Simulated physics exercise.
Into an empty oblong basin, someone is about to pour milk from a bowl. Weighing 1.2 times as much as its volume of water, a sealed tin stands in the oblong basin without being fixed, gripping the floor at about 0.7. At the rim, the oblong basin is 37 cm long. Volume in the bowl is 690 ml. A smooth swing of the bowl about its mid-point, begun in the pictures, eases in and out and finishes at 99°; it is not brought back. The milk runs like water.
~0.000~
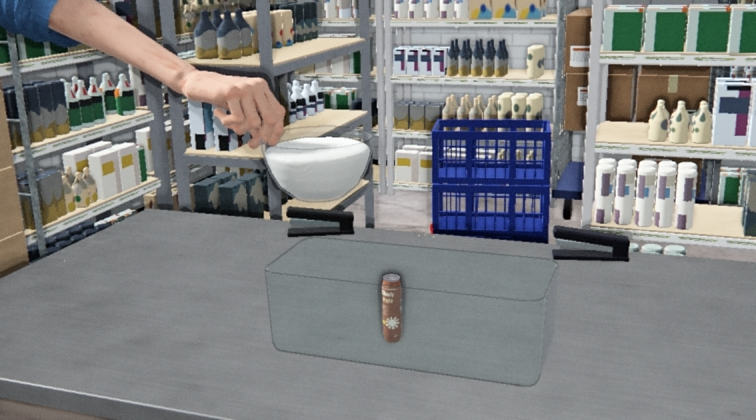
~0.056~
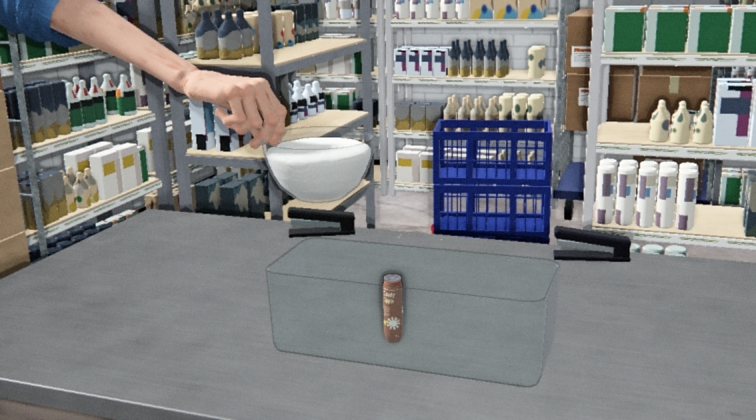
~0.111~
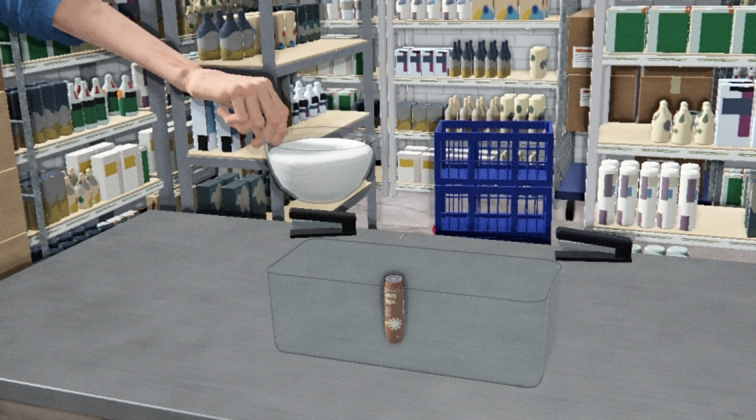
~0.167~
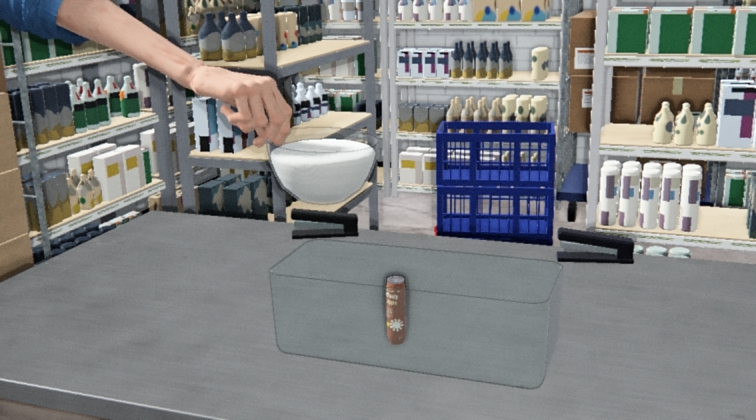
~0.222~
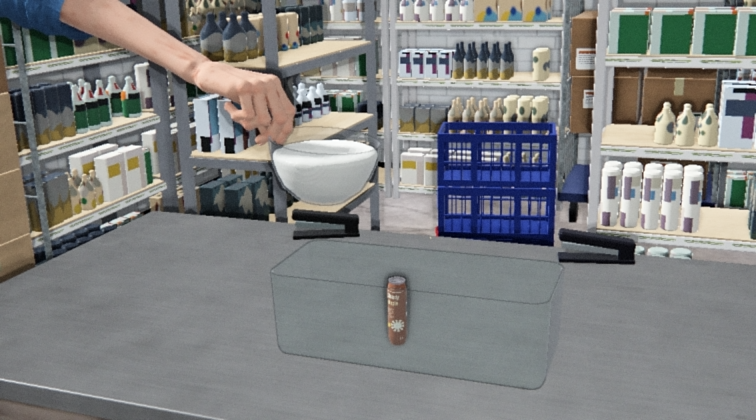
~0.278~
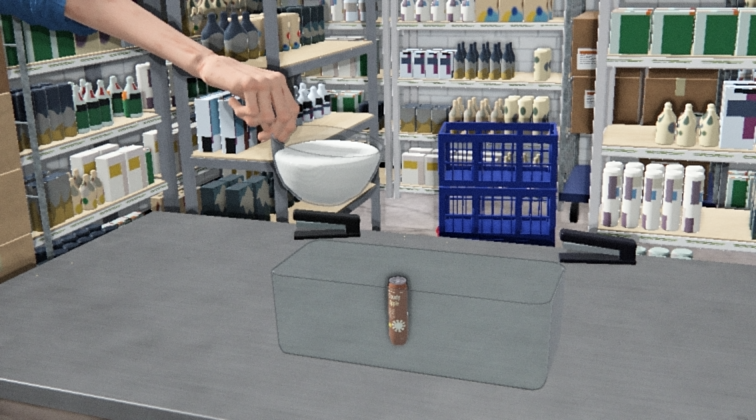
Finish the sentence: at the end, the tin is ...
Standing on its base.
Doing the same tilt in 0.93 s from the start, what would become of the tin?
In that case the tin does not tip.
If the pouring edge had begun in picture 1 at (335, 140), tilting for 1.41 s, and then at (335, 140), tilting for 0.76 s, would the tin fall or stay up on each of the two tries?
Trial 1 - tin stays standing; trial 2 - tin tips.
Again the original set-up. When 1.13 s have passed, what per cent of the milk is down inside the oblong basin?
Near 84 per cent of the total.
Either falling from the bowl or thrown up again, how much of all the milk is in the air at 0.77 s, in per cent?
Roughly 28 percent.
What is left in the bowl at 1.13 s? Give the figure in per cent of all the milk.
Around 7 in a hundred.
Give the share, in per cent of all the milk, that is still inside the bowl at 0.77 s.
Close to 60 in a hundred.
After 0.77 s the tilt is 56° and 59 per cent is still to pour; the tin stands where it began.
After 1.13 s the tilt is 89° and 7 per cent is still to pour; the tin stands where it began.
After 1.50 s the tilt is 99° and 0 per cent is still to pour; the tin stands where it began.
After 1.91 s the tilt is 99° and 0 per cent is still to pour; the tin stands where it began.
In the end the tin stands where it began.
